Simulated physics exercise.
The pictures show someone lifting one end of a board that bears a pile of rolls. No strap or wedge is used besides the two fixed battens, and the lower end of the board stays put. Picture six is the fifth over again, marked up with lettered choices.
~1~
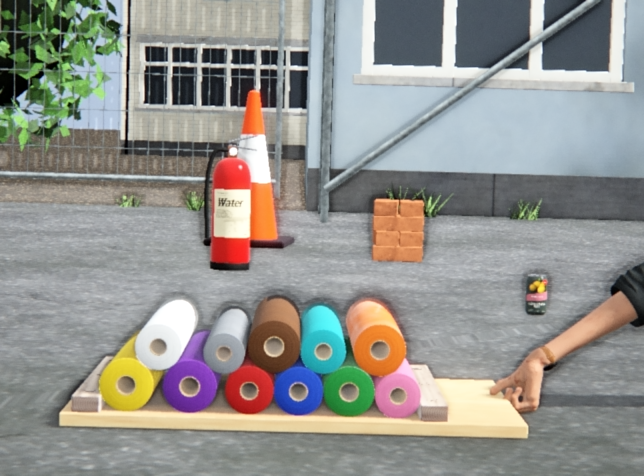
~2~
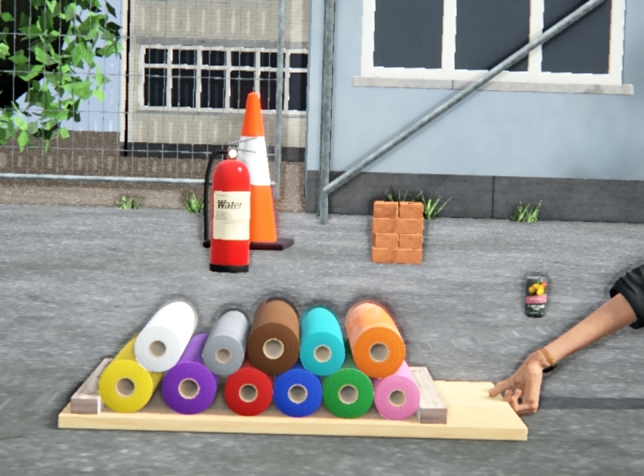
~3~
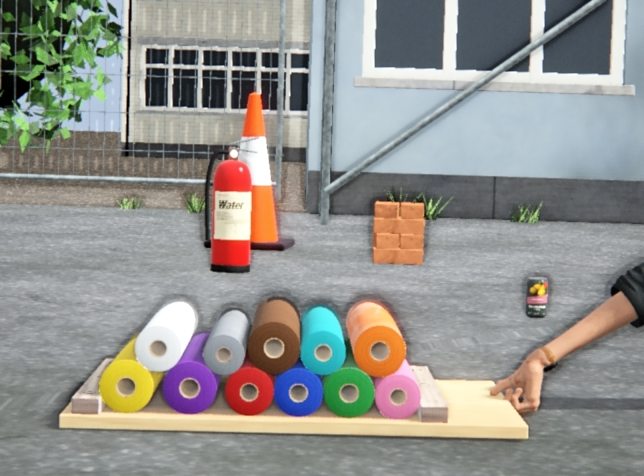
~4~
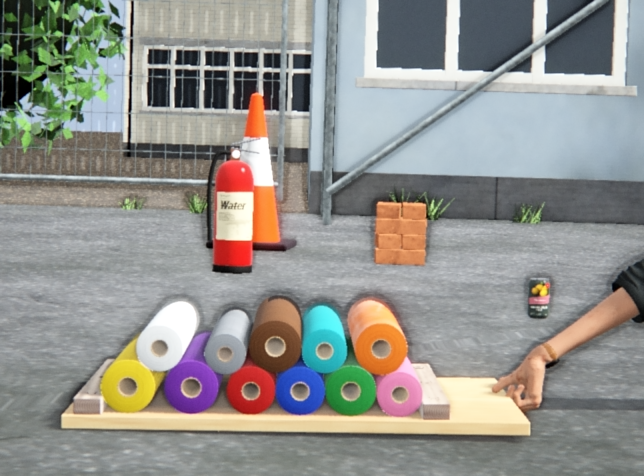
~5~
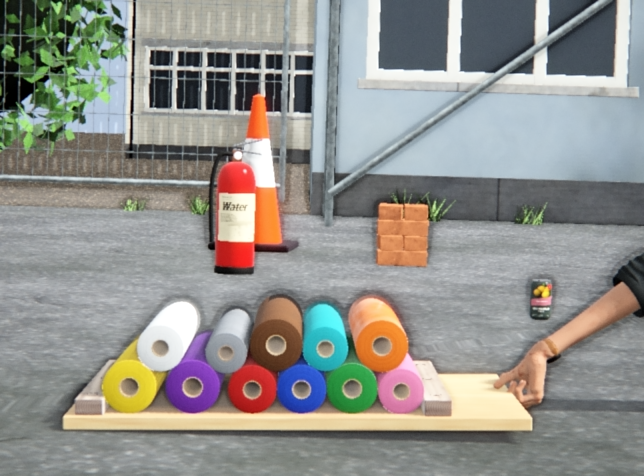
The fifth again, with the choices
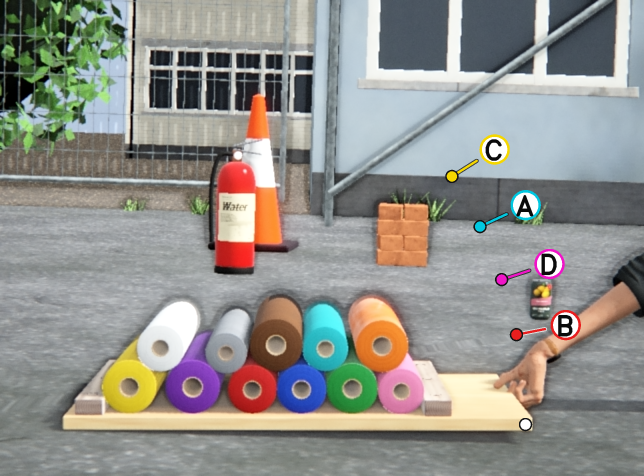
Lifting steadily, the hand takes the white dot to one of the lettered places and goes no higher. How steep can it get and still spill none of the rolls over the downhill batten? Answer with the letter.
Raise it to A.
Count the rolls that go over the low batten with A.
With A, none.
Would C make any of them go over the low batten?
Yes, at C.
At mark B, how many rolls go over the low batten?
With B, none.
On the marked copy, A at (480, 227); B at (516, 335); C at (452, 176); D at (502, 280); the white dot at (526, 424).
Following A. Soon after the start, board at 16°.
Later, board at 27°.
In the end, board at 27°, none over the low batten.
As for the rest, B none over the low batten; C five over the low batten; D none over the low batten.
